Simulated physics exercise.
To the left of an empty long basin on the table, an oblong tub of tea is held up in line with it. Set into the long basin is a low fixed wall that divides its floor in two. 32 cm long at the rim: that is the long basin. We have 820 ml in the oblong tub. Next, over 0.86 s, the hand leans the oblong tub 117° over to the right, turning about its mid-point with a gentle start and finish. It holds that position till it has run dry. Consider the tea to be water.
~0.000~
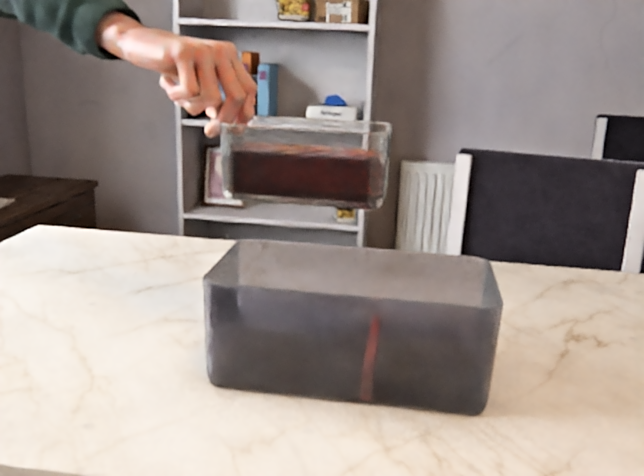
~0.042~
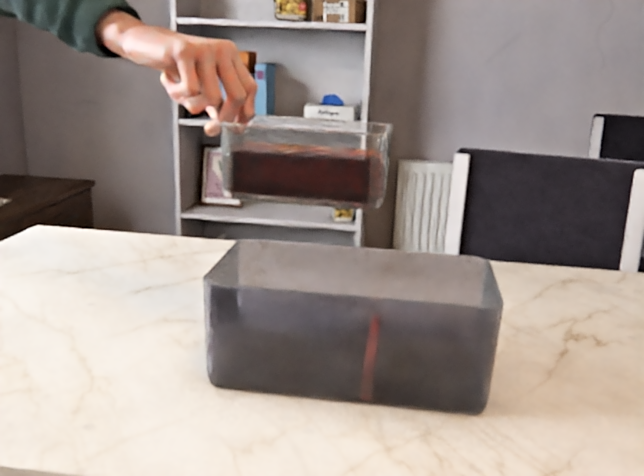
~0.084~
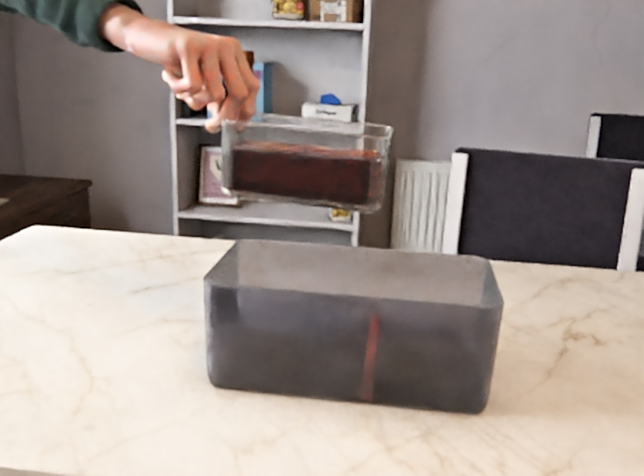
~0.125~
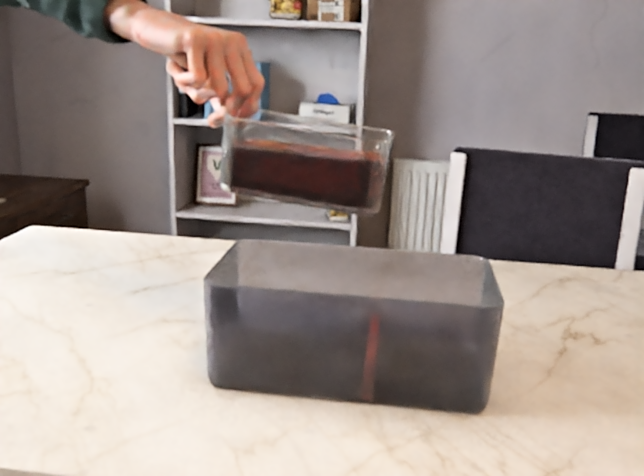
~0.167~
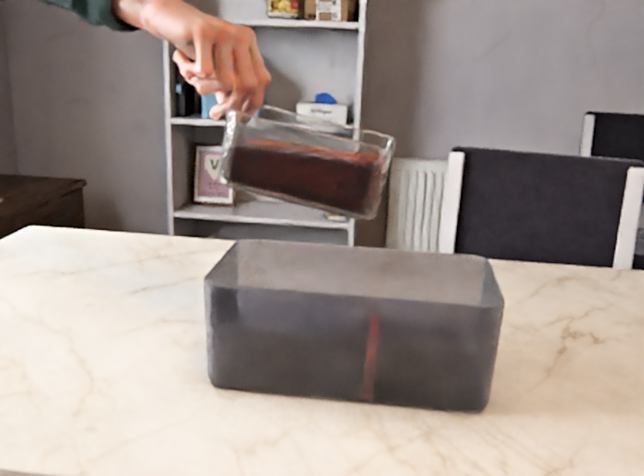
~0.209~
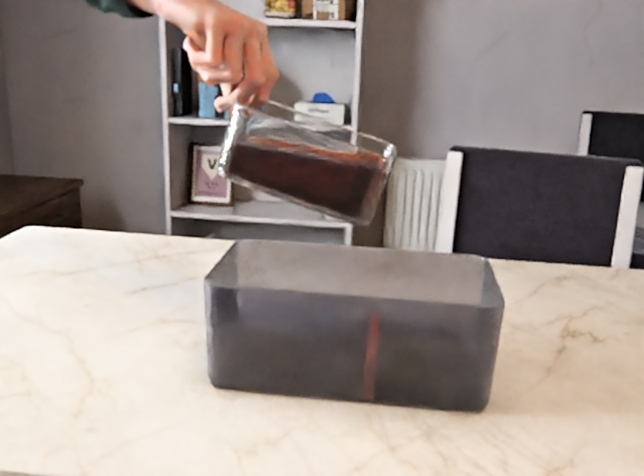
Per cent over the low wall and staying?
62 per cent.
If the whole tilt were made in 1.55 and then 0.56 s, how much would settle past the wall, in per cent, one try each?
Roughly 75 per cent the first time and 55 per cent the second.
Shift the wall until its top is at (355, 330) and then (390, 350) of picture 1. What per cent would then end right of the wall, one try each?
It comes to 75 per cent, and then 50 per cent.
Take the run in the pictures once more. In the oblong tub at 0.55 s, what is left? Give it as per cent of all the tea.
Roughly 32 per cent.
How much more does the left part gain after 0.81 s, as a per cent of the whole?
Near 18 percent, give or take.
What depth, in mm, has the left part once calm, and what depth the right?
Left about 10 mm, right about 24 mm.
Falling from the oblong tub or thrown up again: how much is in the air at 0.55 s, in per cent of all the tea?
Some 42 % is the figure.
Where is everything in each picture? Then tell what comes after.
It leans 0°; its right rim is at (389, 131); the tea meets the walls at (235, 147) and (386, 156); the long basin's rim runs from (222, 260) to (495, 283); the wall's top is at (373, 341), in the first picture.
It leans 1°; its right rim is at (390, 131); the tea meets the walls at (235, 147) and (386, 157), in the second picture.
It leans 3°; its right rim is at (391, 134); the tea meets the walls at (235, 146) and (386, 158), in the third picture.
It leans 6°; its right rim is at (392, 139); the tea meets the walls at (235, 145) and (387, 160), in the fourth picture.
It leans 11°; its right rim is at (394, 146); the tea meets the walls at (234, 143) and (387, 161), in the fifth picture.
It leans 16°; its right rim is at (395, 154); the tea meets the walls at (235, 141) and (388, 162), in the sixth picture.
Then, 0.55 s in, the tilt is 84° and 32 per cent is still to pour, 0 is left of the wall and 26 right of it.
Then, 0.81 s in, the tilt is 116° and 5 per cent is still to pour, 18 is left of the wall and 70 right of it.
Then, 1.07 s in, the tilt is 117° and 0 per cent is still to pour, 30 is left of the wall and 67 right of it.
Then, 1.36 s in, the tilt is 117° and 0 per cent is still to pour, 35 is left of the wall and 62 right of it.
Finally, 36 per cent lies left of the wall, 62 right of it and 3 outside.
